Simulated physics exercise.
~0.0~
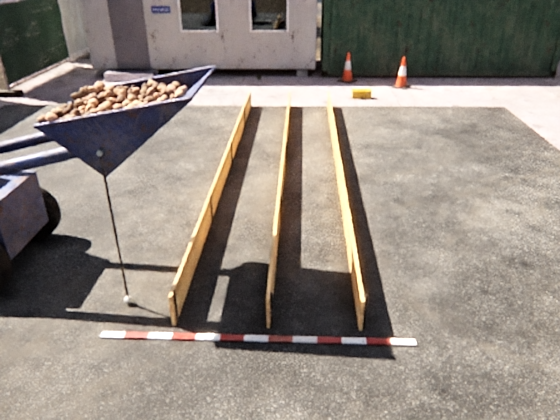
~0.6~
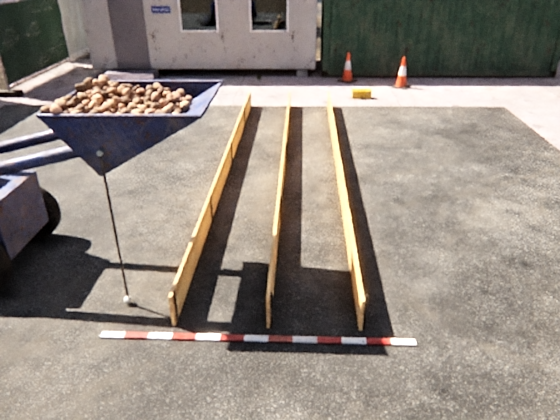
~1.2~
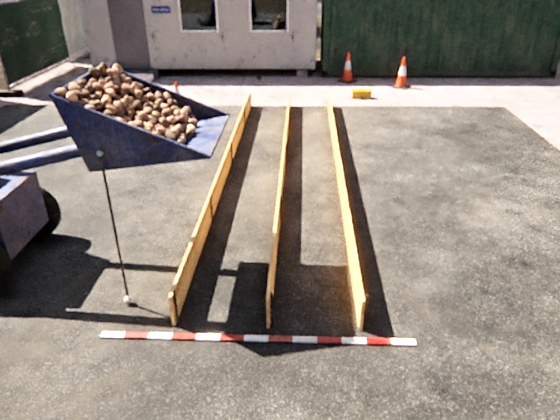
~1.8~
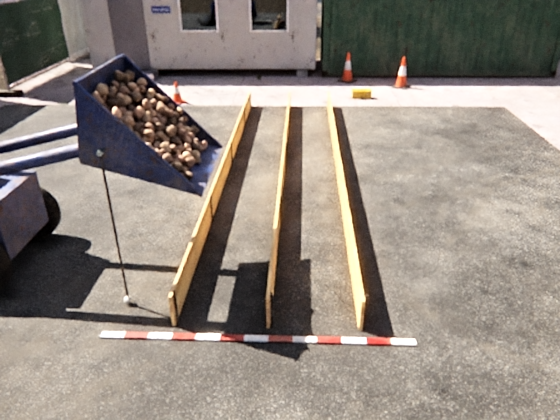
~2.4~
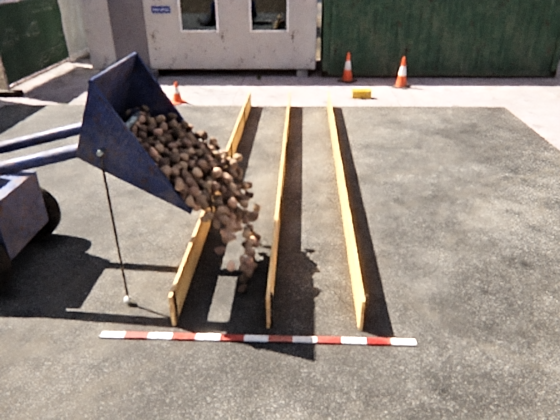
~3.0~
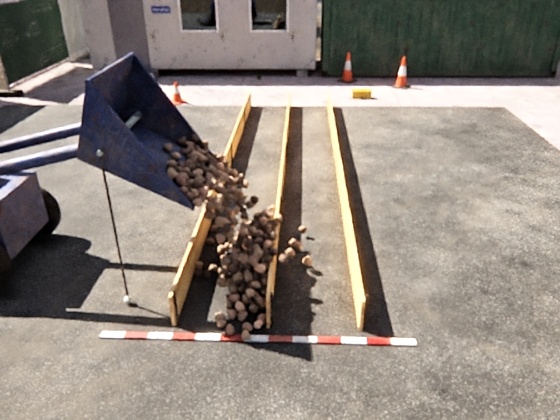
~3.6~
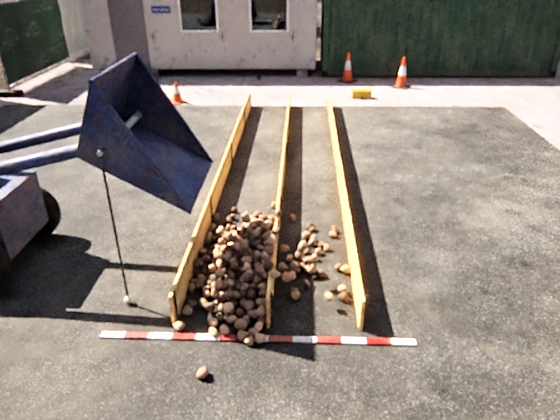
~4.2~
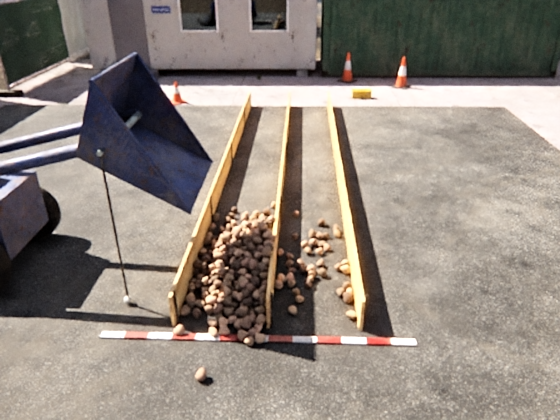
The clip opens on a blue bucket heaped with rounded stones, held by a loader at the left beside three upright boards forming two bays on the asphalt. The bucket tips forward to the right, gradually at first, with the stones still inside. As it steepens, they pour over its lip into the near bay, and some spill past the middle board into the far bay. The bucket rocks slightly as the last stones leave. It ends empty and tilted down, with most stones piled in the near bay, a few scattered in the far one, and one lying beyond the red-and-white staff.
